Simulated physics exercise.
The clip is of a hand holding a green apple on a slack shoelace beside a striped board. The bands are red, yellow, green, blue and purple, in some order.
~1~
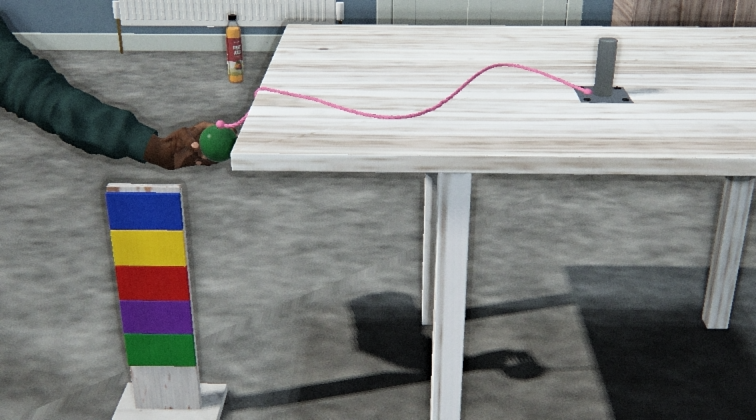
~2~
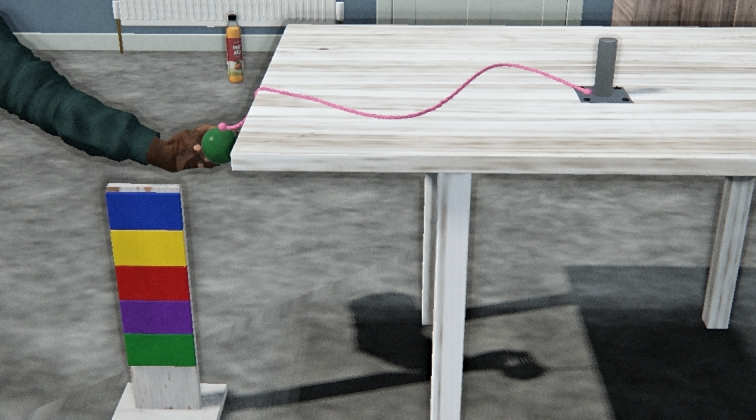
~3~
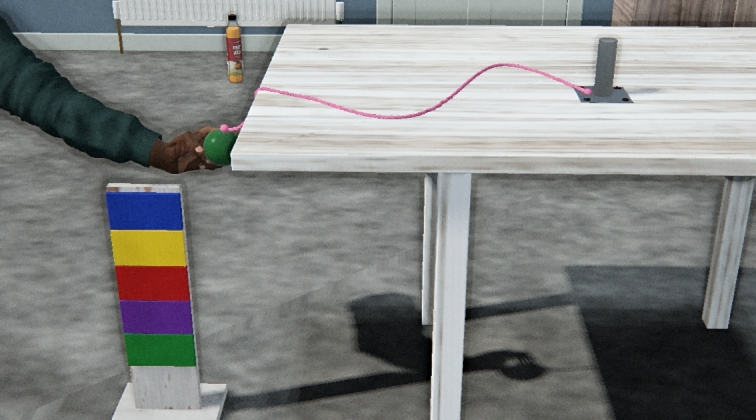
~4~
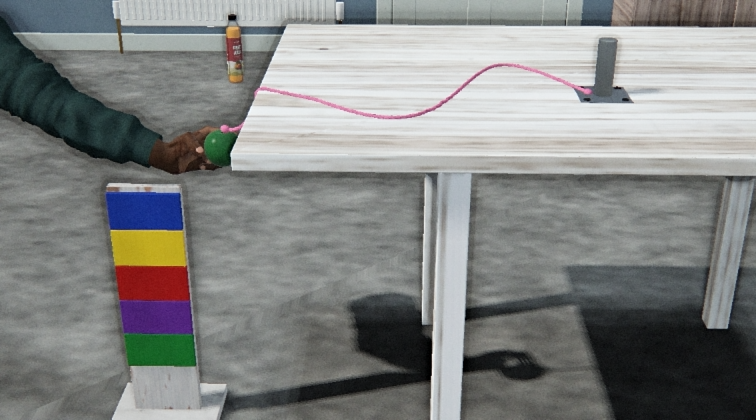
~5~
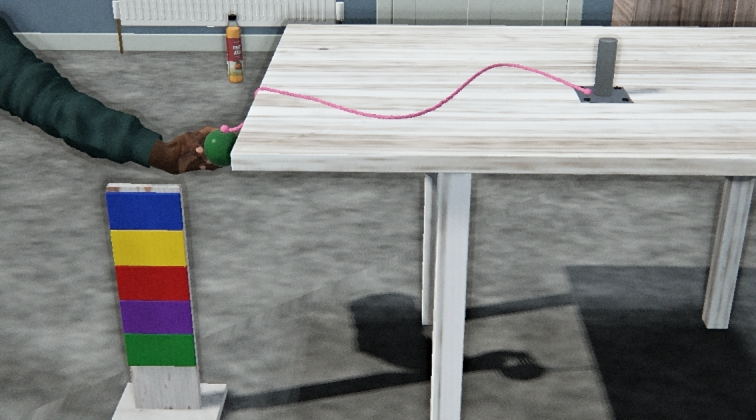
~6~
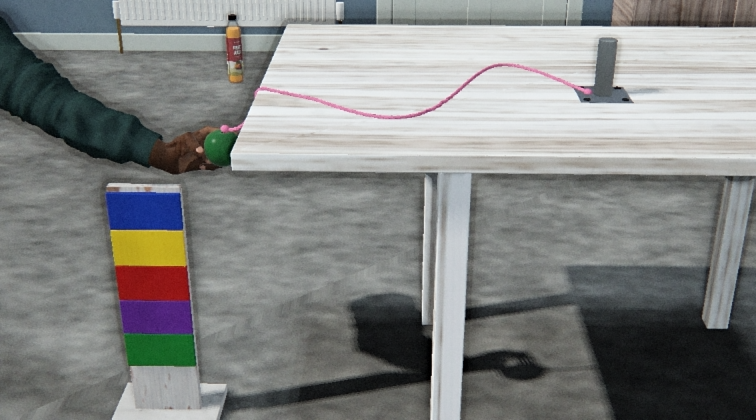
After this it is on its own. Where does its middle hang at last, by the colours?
The purple one.
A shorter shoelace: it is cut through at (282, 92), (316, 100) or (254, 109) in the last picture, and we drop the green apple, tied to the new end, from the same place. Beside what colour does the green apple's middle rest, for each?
Taking them in turn: Yellow; blue; red.
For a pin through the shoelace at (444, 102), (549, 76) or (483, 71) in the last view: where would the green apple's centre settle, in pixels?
Near (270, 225), (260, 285) and (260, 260).
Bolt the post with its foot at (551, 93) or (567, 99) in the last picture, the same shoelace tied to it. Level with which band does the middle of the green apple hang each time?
One after the other, green; green.
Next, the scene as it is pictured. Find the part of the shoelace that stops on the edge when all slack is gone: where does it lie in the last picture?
That spot is around (406, 117).
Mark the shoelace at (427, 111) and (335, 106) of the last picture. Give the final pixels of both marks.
They go to (283, 84) and to (263, 162).
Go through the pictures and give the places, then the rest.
In the first picture, green apple (218, 143); blue (144, 213); yellow (148, 249); red (152, 284); purple (156, 318); green (160, 351).
In the second picture, green apple (221, 145); shoelace through (555, 79) (487, 69) (451, 97) (383, 117) (298, 96).
In the third picture, green apple (222, 147).
In the fourth picture, green apple (223, 148); shoelace through (555, 79) (487, 69) (451, 97) (383, 117) (298, 96).
In the fifth picture, green apple (223, 148).
In the sixth picture, green apple (223, 148); shoelace through (555, 79) (487, 69) (451, 97) (383, 117) (298, 96).
Soon after, apple near (283, 282); level with red.
Then, apple near (260, 303); level with purple.
At rest, apple near (274, 310); level with purple. The shoelace holds its middle at purple.
